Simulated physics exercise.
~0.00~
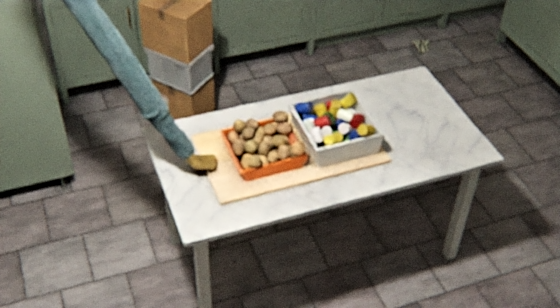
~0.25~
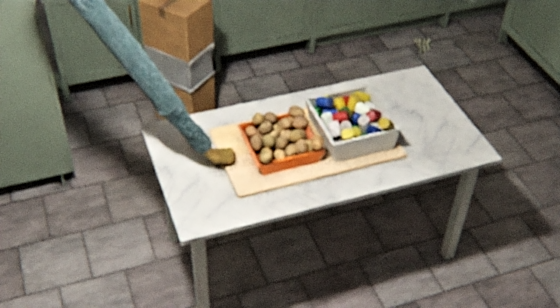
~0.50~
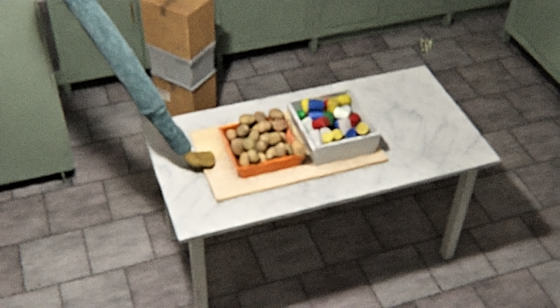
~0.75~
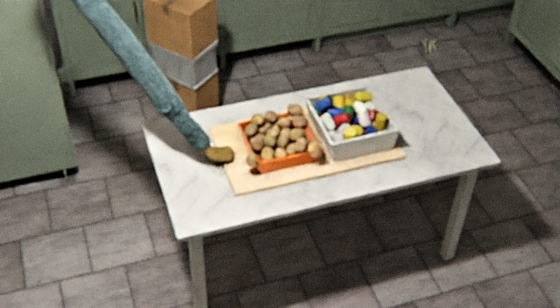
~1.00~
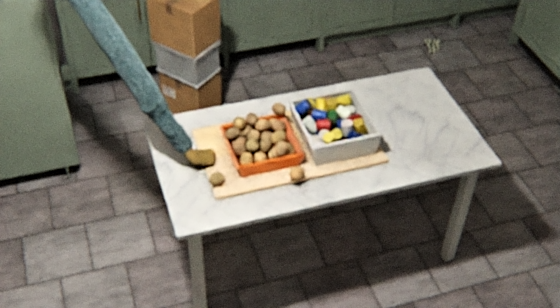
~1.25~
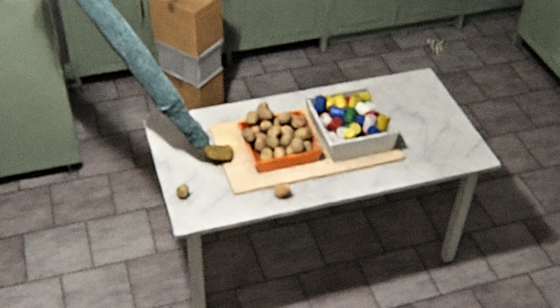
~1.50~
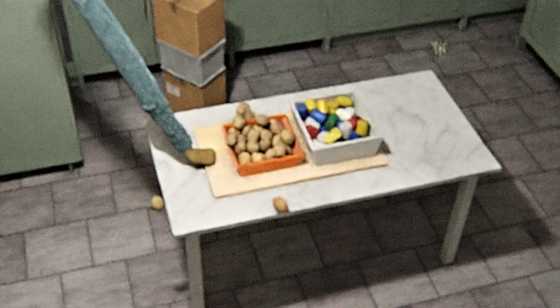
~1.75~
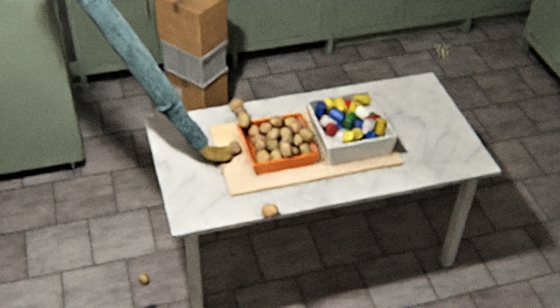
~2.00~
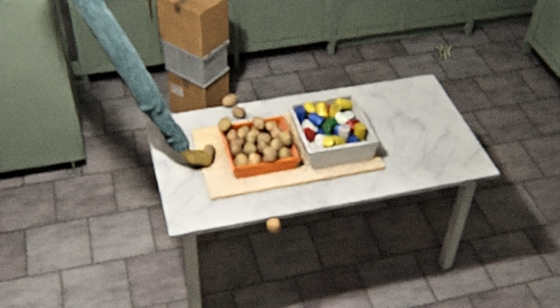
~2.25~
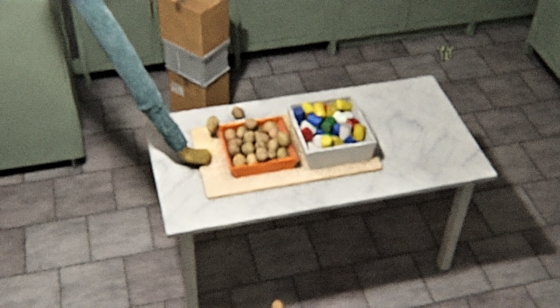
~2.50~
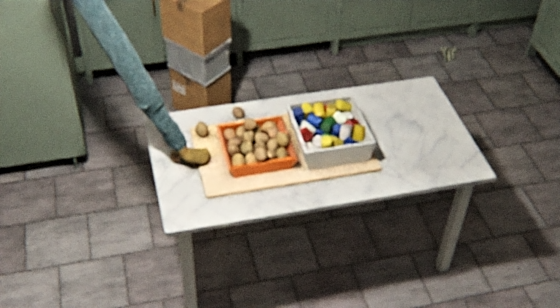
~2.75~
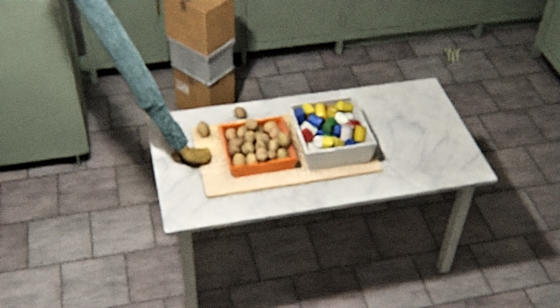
We see a blue-sleeved arm shake a board holding an orange tub of potatoes and a white tub of colourful jars right and left; several potatoes spill, two dropping off the table's front, before the board rests with the jars still in their tub.
